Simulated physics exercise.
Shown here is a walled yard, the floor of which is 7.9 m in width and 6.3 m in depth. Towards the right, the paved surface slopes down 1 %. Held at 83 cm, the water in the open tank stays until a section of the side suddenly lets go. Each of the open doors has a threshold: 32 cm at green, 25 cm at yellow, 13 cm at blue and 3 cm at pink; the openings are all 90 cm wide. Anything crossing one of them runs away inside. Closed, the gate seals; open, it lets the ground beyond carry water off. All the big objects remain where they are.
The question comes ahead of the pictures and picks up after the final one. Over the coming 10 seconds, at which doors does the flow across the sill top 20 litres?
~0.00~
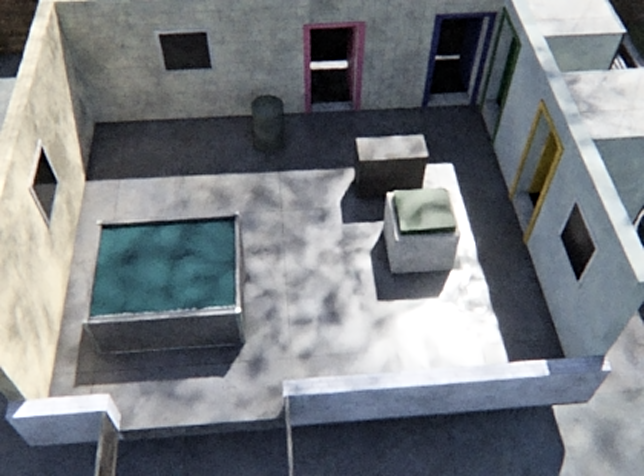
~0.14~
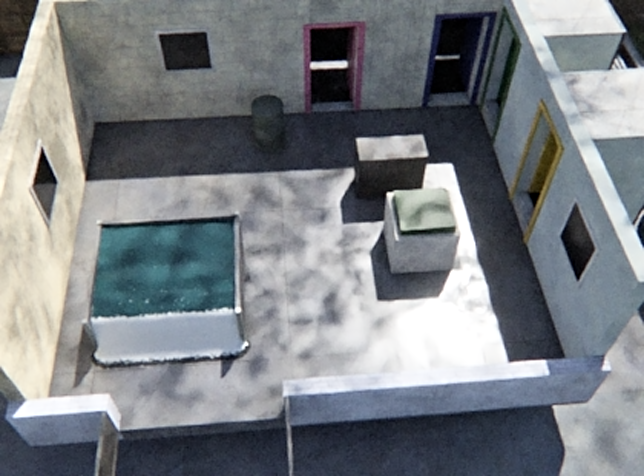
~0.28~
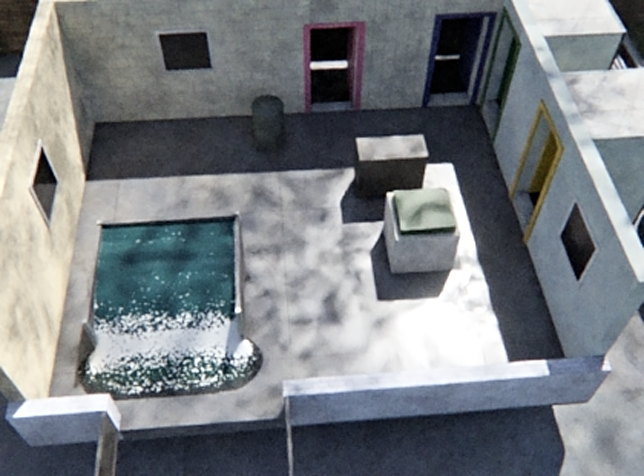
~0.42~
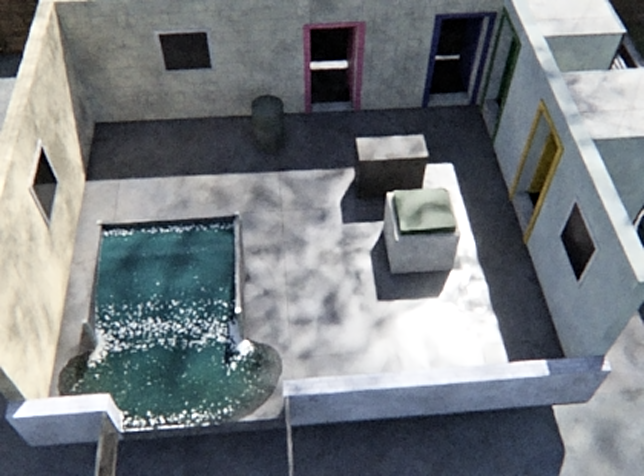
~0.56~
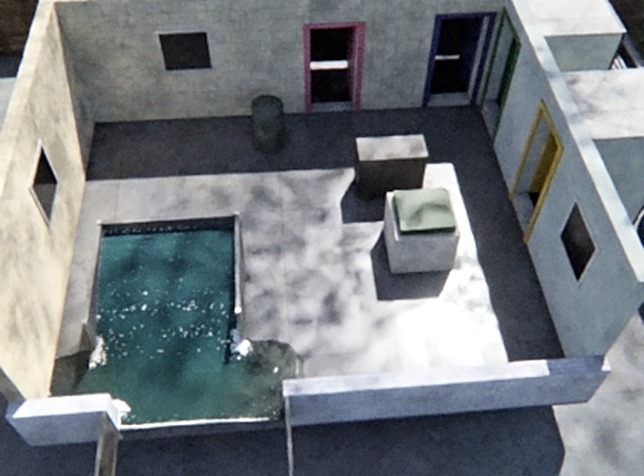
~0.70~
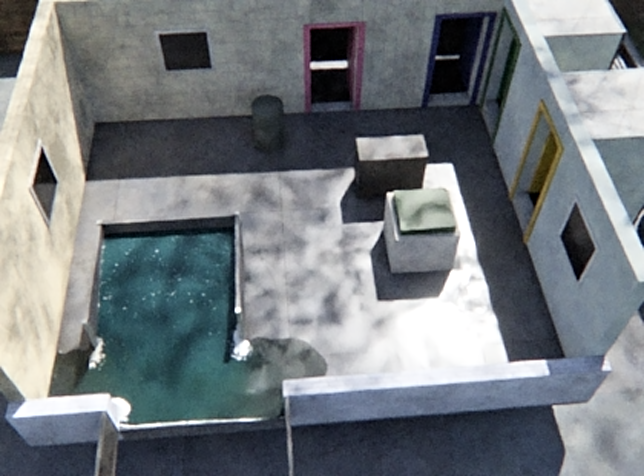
Door by door: The green door falls short, the yellow door falls short, the blue door falls short, the pink door falls short.
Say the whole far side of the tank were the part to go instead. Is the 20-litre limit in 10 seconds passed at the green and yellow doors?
With respect to that limit, green ends up inside it, yellow ends up inside it.
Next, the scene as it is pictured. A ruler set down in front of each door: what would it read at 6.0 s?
In centimetres - green: 0, yellow: 1, blue: 0, pink: 3.
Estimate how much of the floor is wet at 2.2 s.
About 20 per cent.
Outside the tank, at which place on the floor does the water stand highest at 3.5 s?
Close to pixel (96, 123).
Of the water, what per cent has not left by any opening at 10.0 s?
Remaining: Roughly 26 %.
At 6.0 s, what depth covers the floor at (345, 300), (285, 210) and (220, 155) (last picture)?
Depths: About 0, 0 and 2 centimetres.
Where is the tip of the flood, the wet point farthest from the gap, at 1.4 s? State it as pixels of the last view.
That lands around (436, 391) in the last picture.
After 1.4 s water covers 15 % of the floor and is deepest (50 cm) near (57, 419); green door not reached, yellow door not reached, blue door not reached, pink door not reached.
After 2.2 s water covers 20 % of the floor and is deepest (32 cm) near (57, 419); green door not reached, yellow door not reached, blue door not reached, pink door not reached.
After 3.5 s water covers 25 % of the floor and is deepest (20 cm) near (96, 123); green door not reached, yellow door not reached, blue door not reached, pink door not reached.
After 6.0 s water covers 40 % of the floor and is deepest (10 cm) near (257, 134); green door not reached, yellow door 1 cm at the sill, 0 L in, blue door not reached, pink door 3 cm at the sill, 0 L in.
After 10.0 s water covers 45 % of the floor and is deepest (5 cm) near (249, 141); green door 4 cm at the sill, 0 L in, yellow door 2 cm at the sill, 0 L in, blue door 1 cm at the sill, 0 L in, pink door 2 cm at the sill, 0 L in.
